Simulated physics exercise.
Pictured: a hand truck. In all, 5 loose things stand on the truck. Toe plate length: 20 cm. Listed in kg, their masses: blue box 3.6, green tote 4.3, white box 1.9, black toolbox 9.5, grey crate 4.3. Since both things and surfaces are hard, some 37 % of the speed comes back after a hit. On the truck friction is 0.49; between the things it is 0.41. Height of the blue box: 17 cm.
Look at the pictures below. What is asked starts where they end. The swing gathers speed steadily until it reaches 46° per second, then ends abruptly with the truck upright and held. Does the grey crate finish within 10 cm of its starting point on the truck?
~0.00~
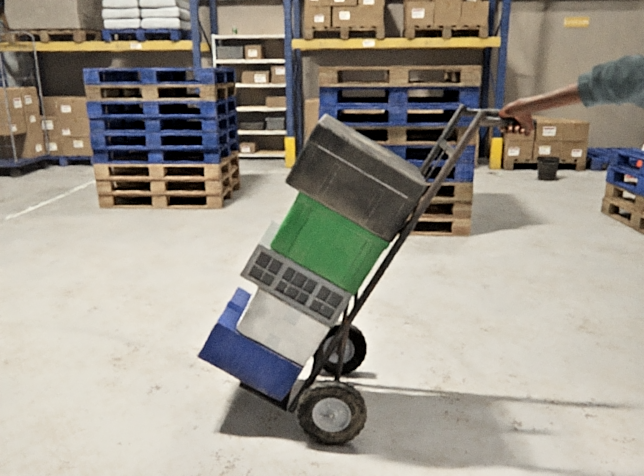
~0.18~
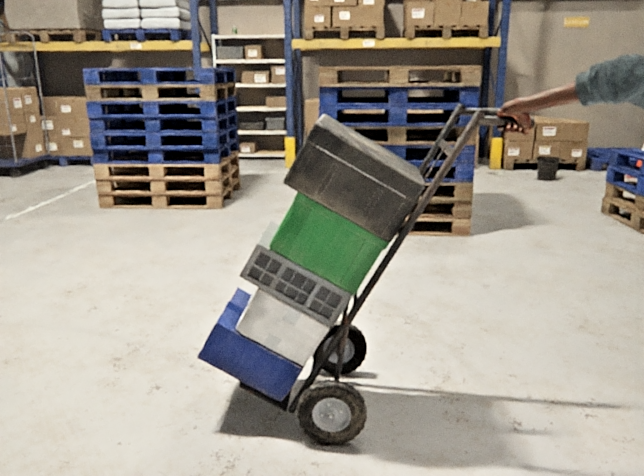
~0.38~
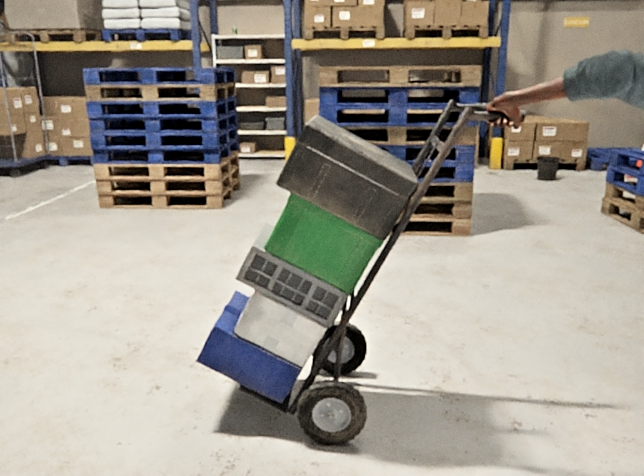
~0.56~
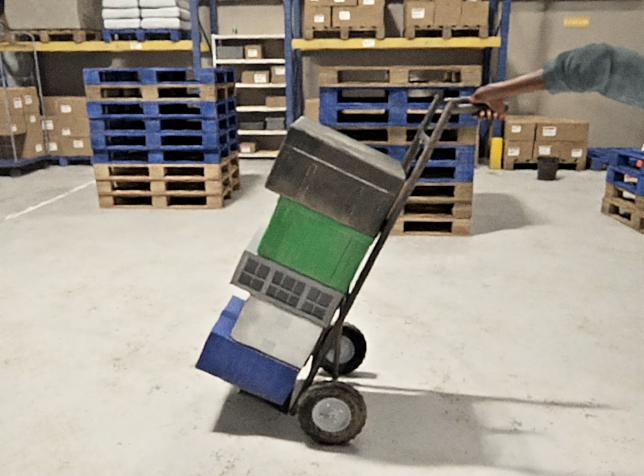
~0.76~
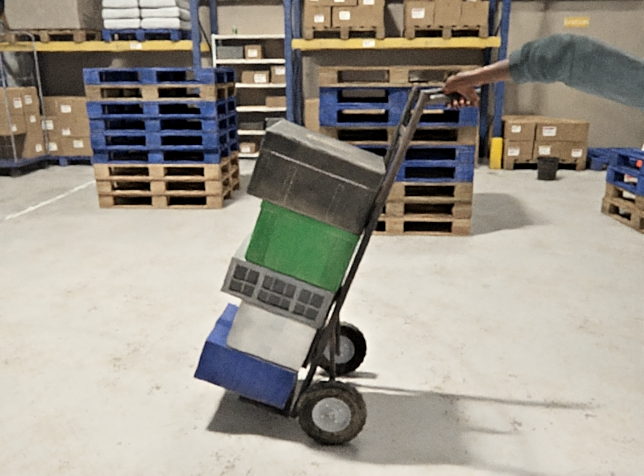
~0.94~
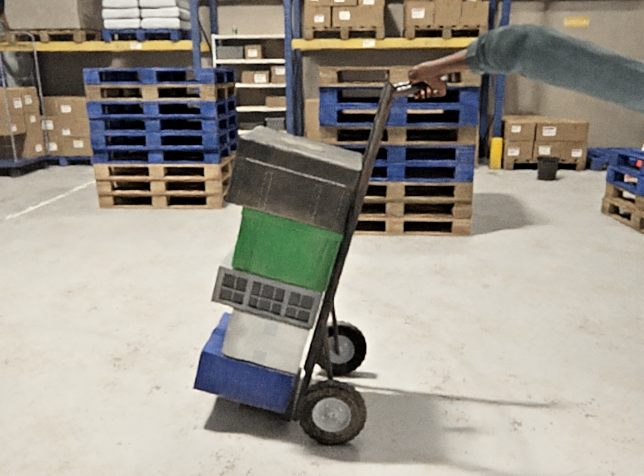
No, it ends up further away.
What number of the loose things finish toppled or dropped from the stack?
Total: 4.
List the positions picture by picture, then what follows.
In the first frame, 30° short of upright; grey crate (301, 271); blue box (259, 341).
In the second frame, 30° short of upright; white box (288, 310); black toolbox (355, 175).
In the third frame, 28° short of upright; blue box (257, 344); green tote (325, 233).
In the fourth frame, 25° short of upright; white box (282, 314); black toolbox (337, 174).
In the fifth frame, 21° short of upright; blue box (254, 353); green tote (305, 235).
In the sixth frame, 15° short of upright; grey crate (273, 283); white box (272, 323).
By 1.74 s, truck upright; grey crate rocked 16° off its seat near (227, 297); black toolbox rocked 16° off its seat; green tote rocked 16° off its seat.
By 2.34 s, truck upright; green tote, black toolbox and grey crate now dropped from the stack; white box rocked 68° off its seat; blue box rocked 4° off its seat.
By 2.54 s, truck upright; white box on its side; blue box rocked 4° off its seat.
By 2.84 s, truck upright; white box now dropped from the stack; blue box rocked 4° off its seat.
When it is over (4.3 s), dropped from the stack, green tote, white box, black toolbox and grey crate; blue box within 10 cm of the start. End places, in pixels of the last picture, grey crate near (79, 382).
